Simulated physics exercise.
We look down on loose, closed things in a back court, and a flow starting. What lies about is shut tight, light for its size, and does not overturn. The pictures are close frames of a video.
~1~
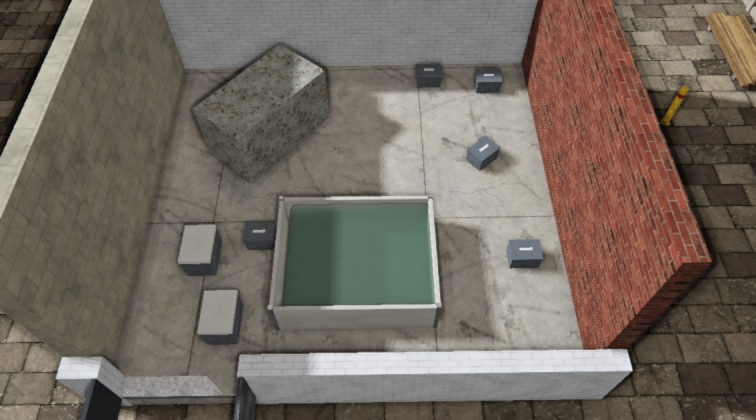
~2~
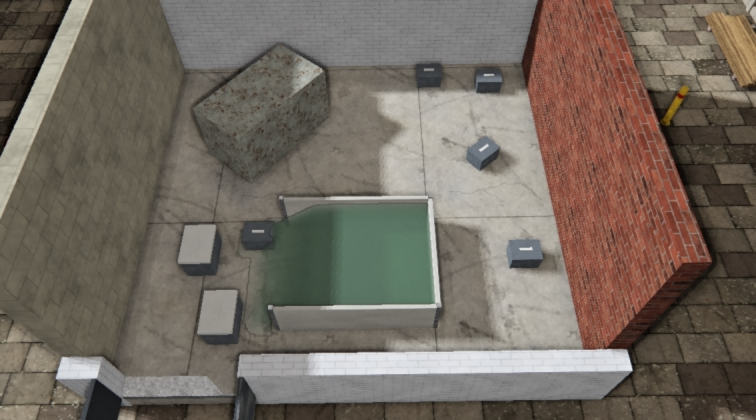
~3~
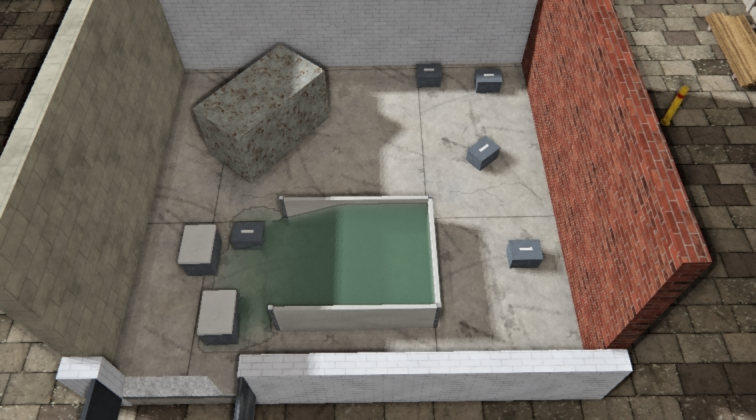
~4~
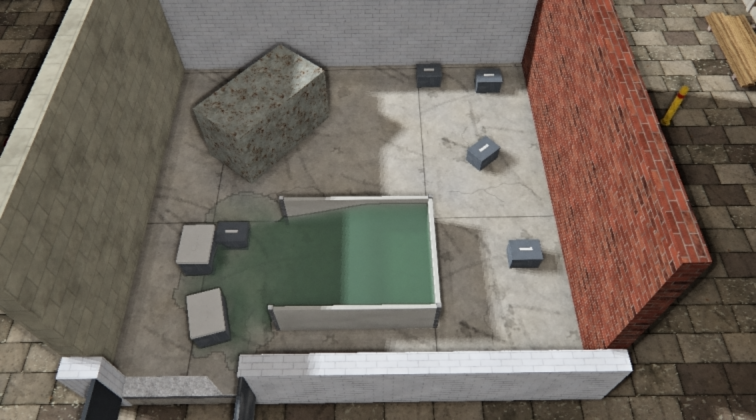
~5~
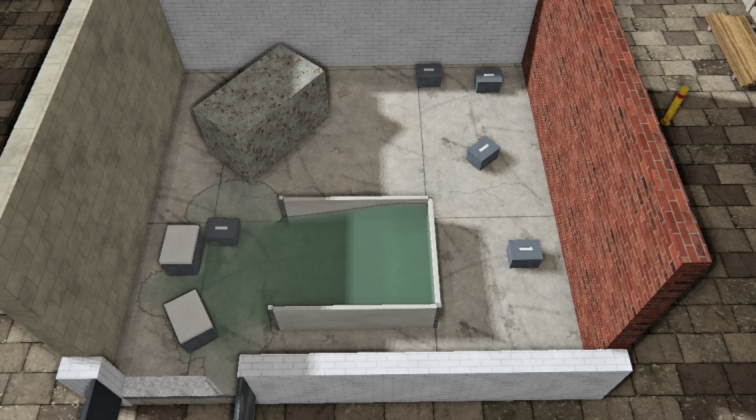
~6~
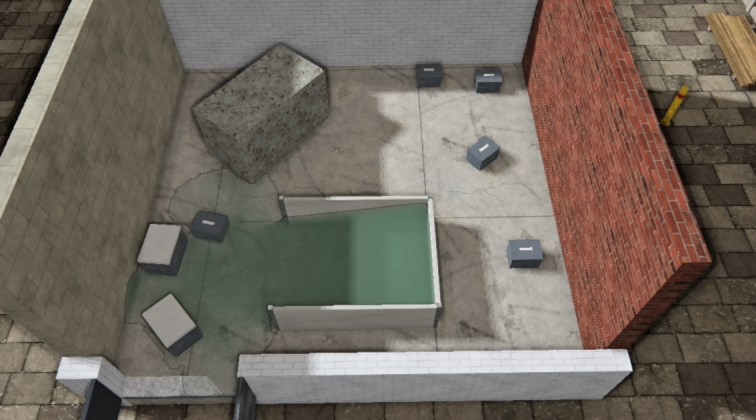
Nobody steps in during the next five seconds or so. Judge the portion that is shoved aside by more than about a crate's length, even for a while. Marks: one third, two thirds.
It is from one to two thirds.
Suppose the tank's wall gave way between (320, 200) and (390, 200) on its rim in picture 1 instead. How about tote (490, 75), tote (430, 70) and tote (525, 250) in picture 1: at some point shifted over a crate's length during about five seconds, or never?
As listed: Pushed that far, that far or more, under that.
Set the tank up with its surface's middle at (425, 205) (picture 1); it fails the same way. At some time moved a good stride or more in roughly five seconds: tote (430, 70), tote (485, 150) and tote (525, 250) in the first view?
One after the other: Under that, no, not that far.
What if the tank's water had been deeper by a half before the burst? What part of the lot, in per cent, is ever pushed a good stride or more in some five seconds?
Roughly 40 per cent.
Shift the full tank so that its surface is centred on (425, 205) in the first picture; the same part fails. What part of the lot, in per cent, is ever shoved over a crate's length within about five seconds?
I make it 40 per cent.
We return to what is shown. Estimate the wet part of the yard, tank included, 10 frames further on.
Some 35 per cent.
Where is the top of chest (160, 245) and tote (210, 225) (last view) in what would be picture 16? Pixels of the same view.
Roughly at (160, 183) and (200, 126).
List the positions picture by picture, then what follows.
A tote at (259, 231) rests on the ground; a chest at (218, 311) rests on the ground; 0 of 7 have shifted, in the first frame.
A tote at (258, 231), on the bottom; a chest at (218, 311) rests on the ground; 0 of 7 have shifted, in the second frame.
A tote at (248, 232), on the bottom, close to its start; a chest at (217, 311) rests on the ground; 1 of 7 have shifted, in the third frame.
A tote at (232, 231), on the bottom, a stride from its start; a chest at (205, 312) rests on the ground, close to its start; 2 of 7 have shifted, in the fourth frame.
A tote at (222, 228) rests on the ground, a stride from its start; a chest at (188, 315), on the bottom, a stride from its start; 3 of 7 have shifted, in the fifth frame.
A tote at (209, 223) rests on the ground, a stride from its start; a chest at (169, 319), on the bottom, a stride from its start; 3 of 7 have shifted, in the sixth frame.
A moment on, 3 of 7 are well off their spots; 0 afloat.
Next, 3 of 7 are well off their spots; 1 afloat.
Later, 3 of 7 are well off their spots; 0 afloat.
In the end, 3 of 7 are well off their spots, and 3 have been at some point; 1 afloat.
